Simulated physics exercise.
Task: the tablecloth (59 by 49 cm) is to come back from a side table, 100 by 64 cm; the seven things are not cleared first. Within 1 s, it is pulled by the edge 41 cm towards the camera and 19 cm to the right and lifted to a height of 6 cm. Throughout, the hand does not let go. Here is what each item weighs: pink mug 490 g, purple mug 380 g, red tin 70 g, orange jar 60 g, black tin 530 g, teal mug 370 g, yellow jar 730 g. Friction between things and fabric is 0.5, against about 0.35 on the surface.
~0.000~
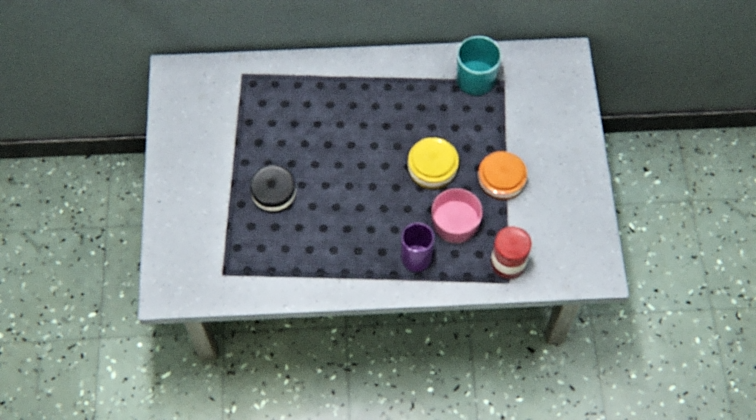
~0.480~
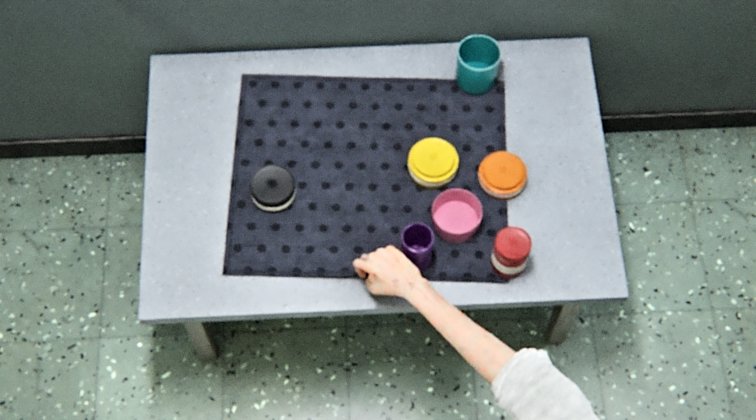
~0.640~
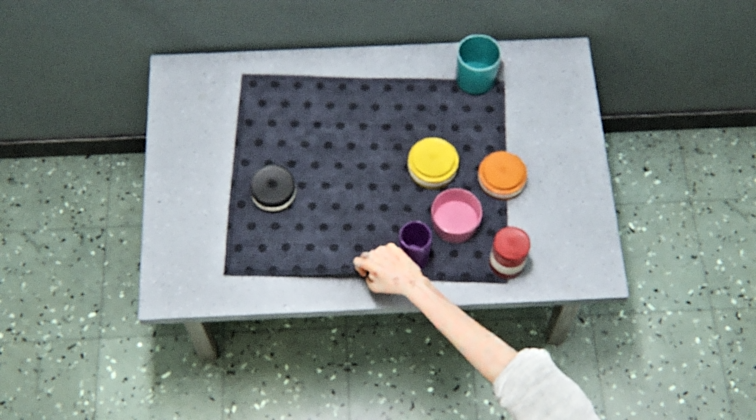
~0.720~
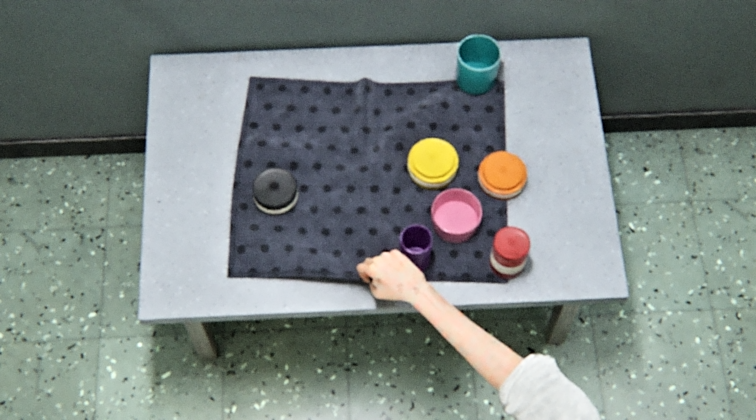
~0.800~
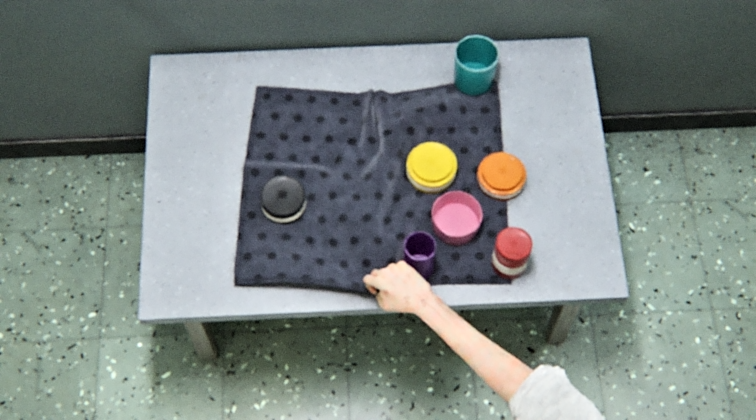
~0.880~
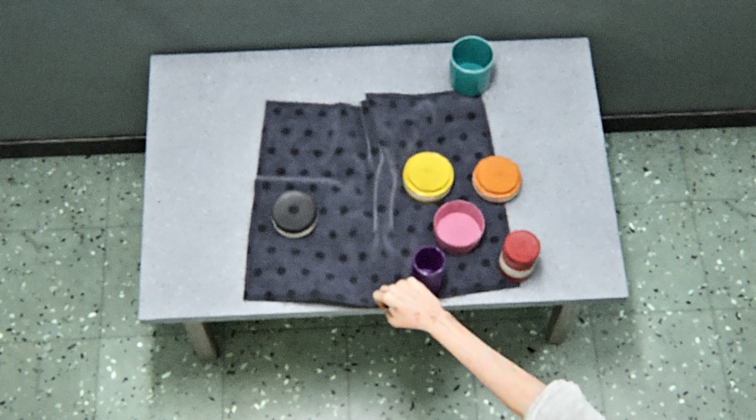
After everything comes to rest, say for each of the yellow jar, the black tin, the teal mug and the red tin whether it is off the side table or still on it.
As I see it, the yellow jar will come off; the black tin will come off; the teal mug will not come off; the red tin will come off.
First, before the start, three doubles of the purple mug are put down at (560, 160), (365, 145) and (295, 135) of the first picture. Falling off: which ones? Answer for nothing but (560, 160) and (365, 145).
Still on top, off the top.
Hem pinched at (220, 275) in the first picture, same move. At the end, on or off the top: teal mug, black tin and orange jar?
Afterwards teal mug is still on top, black tin comes off and orange jar is still on top.
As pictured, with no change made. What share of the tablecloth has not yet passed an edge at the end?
Some 10 in a hundred.
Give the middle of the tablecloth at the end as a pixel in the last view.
About (416, 373).
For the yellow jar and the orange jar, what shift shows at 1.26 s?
For the yellow jar, 30 centimetres, and for the orange jar, 20 centimetres.
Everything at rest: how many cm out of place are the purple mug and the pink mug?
Near enough: Purple mug over the edge, pink mug over the edge.
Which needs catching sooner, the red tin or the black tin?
The black one goes first.
By 1.1 s, 80 % of the tablecloth is still over the top; black tin 19 cm off its start, yellow jar 16 cm off its start, red tin 6 cm off its start.
By 1.3 s, 55 % of the tablecloth is still over the top; black tin 32 cm off its start, yellow jar 29 cm off its start, red tin 9 cm off its start.
By 1.4 s, 20 % of the tablecloth is still over the top; black tin over the edge, yellow jar over the edge, red tin on its side, 14 cm off its start at (538, 317).
By 1.6 s, 10 % of the tablecloth is still over the top; black tin over the edge, yellow jar over the edge, red tin over the edge.
By 3.2 s, 10 % of the tablecloth is still over the top; black tin over the edge, yellow jar over the edge, red tin over the edge, teal mug 3 cm off its start at (466, 58).
